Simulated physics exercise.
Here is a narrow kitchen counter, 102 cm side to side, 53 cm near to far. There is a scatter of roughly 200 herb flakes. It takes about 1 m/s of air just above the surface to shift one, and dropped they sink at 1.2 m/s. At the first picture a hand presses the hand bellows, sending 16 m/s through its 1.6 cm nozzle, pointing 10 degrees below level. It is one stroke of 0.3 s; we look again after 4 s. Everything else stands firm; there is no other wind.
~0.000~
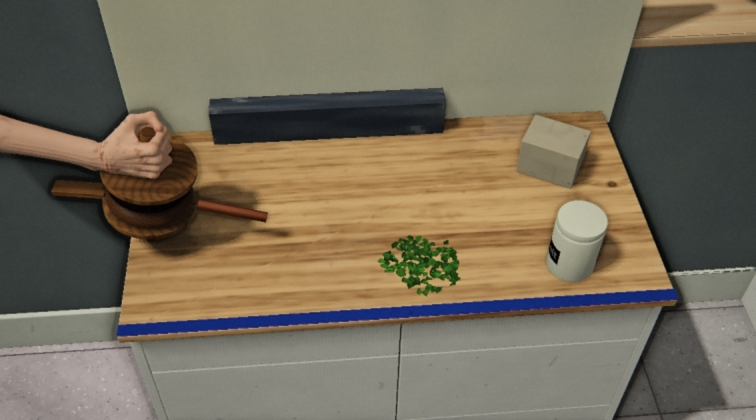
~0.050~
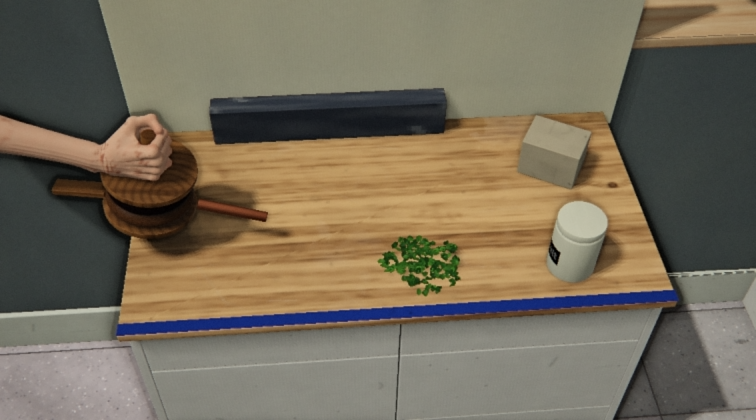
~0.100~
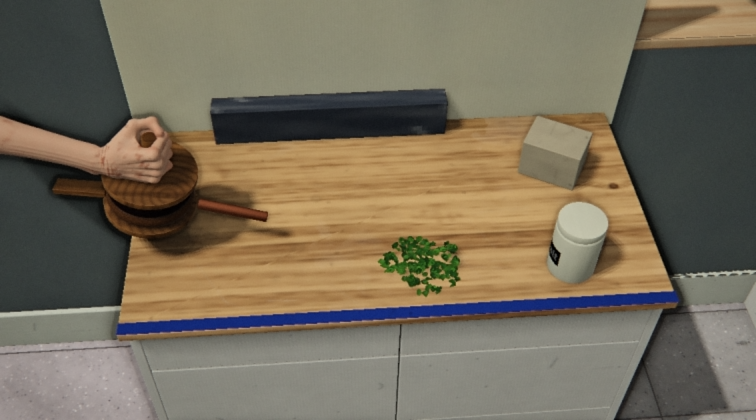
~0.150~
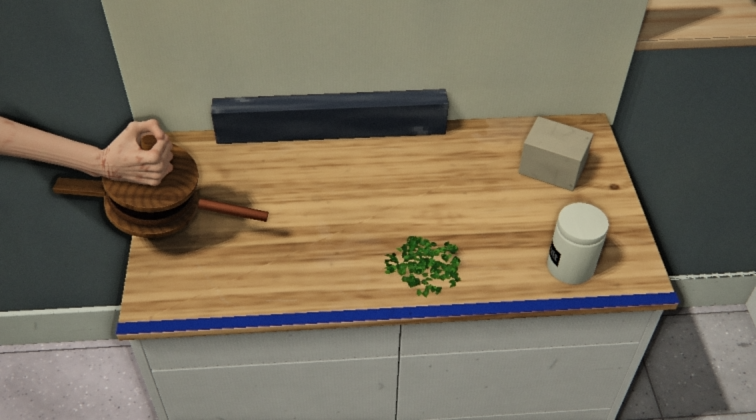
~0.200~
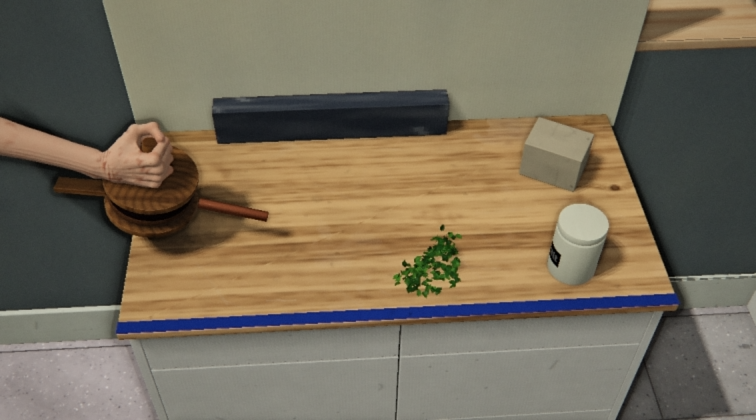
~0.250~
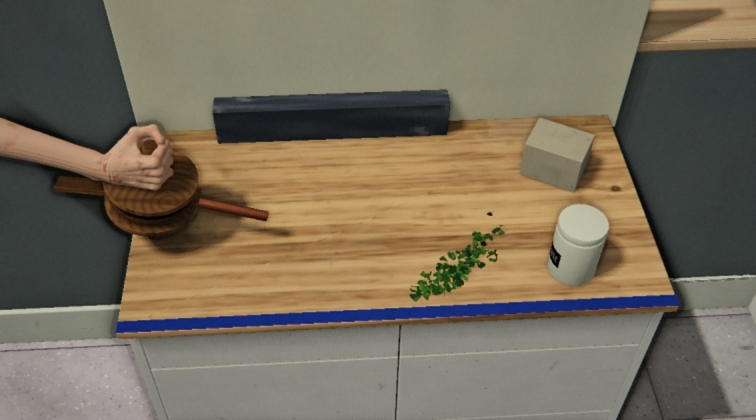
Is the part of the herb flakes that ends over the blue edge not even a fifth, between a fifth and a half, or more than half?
The share over the blue edge is over half.
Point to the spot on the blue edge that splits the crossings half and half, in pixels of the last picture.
Around (533, 313).
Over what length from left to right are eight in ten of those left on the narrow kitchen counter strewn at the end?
About 10 cm.
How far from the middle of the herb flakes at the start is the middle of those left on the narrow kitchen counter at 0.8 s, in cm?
Roughly 25 cm.
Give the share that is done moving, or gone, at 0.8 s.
Near 80 %.
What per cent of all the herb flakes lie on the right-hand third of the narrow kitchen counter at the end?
Some 15 per cent.
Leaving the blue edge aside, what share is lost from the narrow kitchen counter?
Near 10 %.
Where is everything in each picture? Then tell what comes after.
The middle of the herb flakes is near (422, 265), none has stirred yet and the mouth of the hand bellows is at (267, 217), in the first picture.
The middle of the herb flakes is near (422, 263), none has stirred yet and the blue edge is centred on (403, 318), in the second picture.
The middle of the herb flakes is near (423, 263), none has stirred yet, the top of a jar is at (583, 220) and the top of a block is at (558, 137), in the third picture.
The middle of the herb flakes is near (423, 264) and none has stirred yet, in the fourth picture.
The middle of the herb flakes is near (437, 267), the farthest in sight from the hand bellows is at (459, 280) and about 30 % have left their places, in the fifth picture.
The middle of the herb flakes is near (457, 272), the farthest in sight from the hand bellows is at (502, 234) and about 75 % have left their places, in the sixth picture.
After 0.8 s, 72 % are over the blue edge; the middle of those left on the top is near (552, 258); 84 % are gone or lie where they will stay.
After 1.3 s, 72 % are over the blue edge; the middle of those left on the top is near (552, 259); 100 % are gone or lie where they will stay.
After 2.2 s, 72 % are over the blue edge; the middle of those left on the top is near (552, 259); 100 % are gone or lie where they will stay.
After 4.0 s, at the end, 72 % are over the blue edge; the middle of those left on the top is near (552, 259).
